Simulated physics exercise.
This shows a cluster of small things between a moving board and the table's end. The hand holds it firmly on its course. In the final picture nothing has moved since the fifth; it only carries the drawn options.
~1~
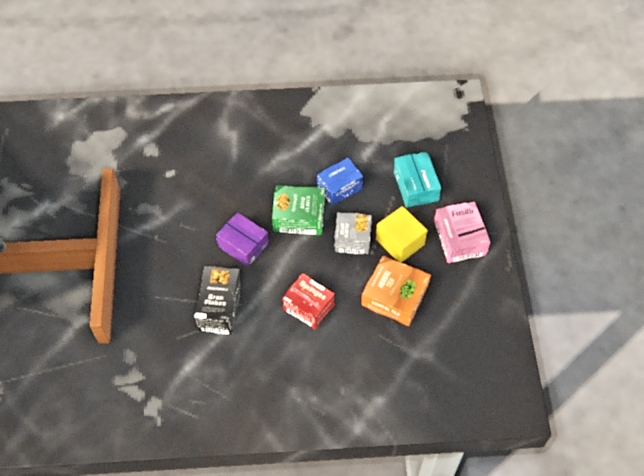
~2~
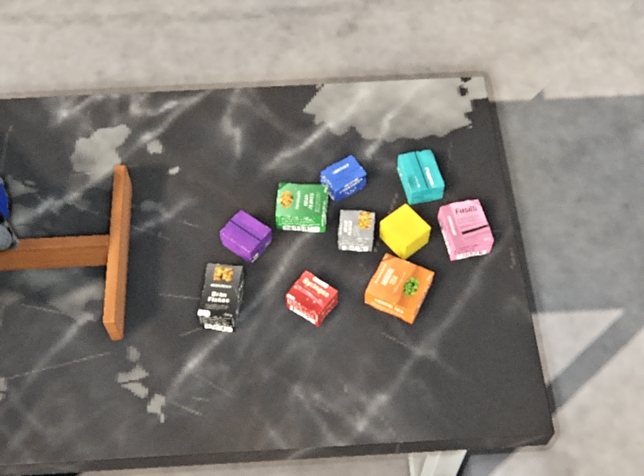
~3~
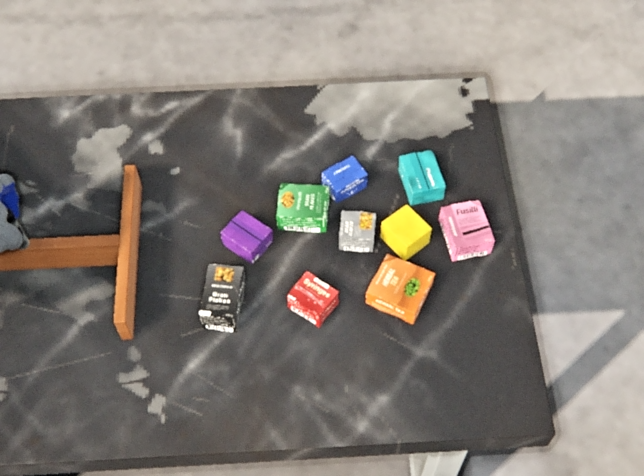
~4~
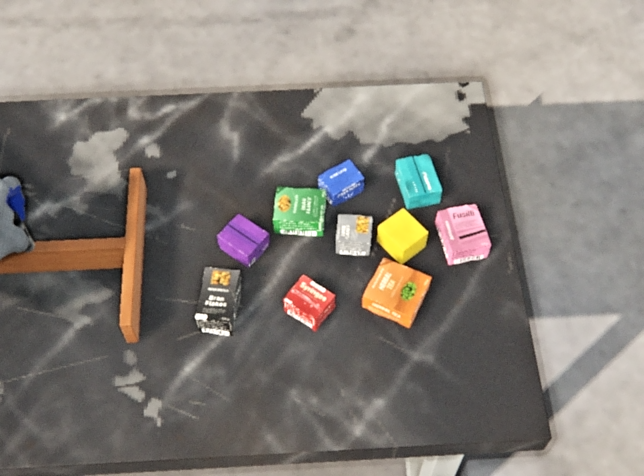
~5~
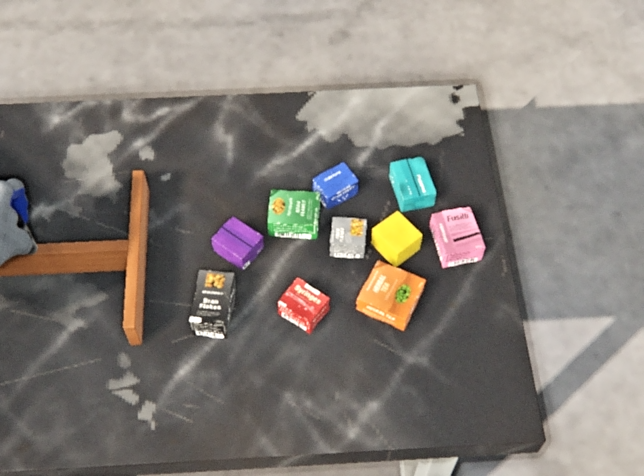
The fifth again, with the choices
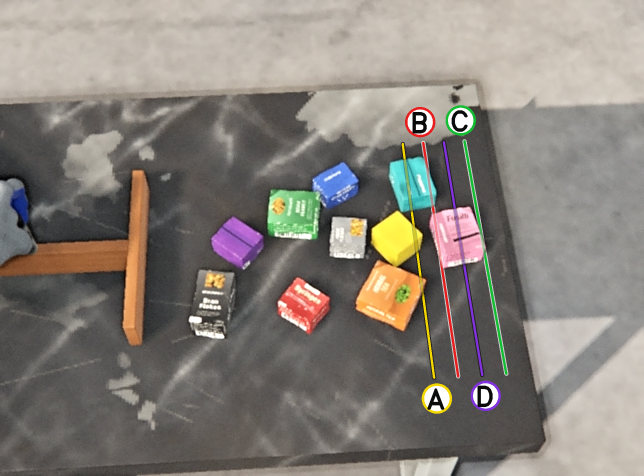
In this clip, a wooden T-shaped board shifts slightly rightward across a dark marbled tabletop, a grey and blue shape appearing behind it at the left edge, while ten small colourful boxes and blocks show no clear movement of their own.
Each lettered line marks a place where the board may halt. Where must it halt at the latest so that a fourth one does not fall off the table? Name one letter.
B is the last line within the limit.
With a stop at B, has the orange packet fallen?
Yes.
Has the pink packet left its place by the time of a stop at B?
Yes.
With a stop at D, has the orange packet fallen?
Yes.
On the marked copy, A at (417, 252); B at (439, 251); C at (484, 248); D at (462, 249).
With B. Early on, board (244, 239); red box (316, 305); black packet (271, 301).
Further on, board (354, 234); pink packet (499, 235); orange packet (465, 287).
At the end, board (439, 230); yellow block over the edge; pink packet over the edge; three fallen.
As for the rest, A is within the limit but short; C drops six; D drops five.
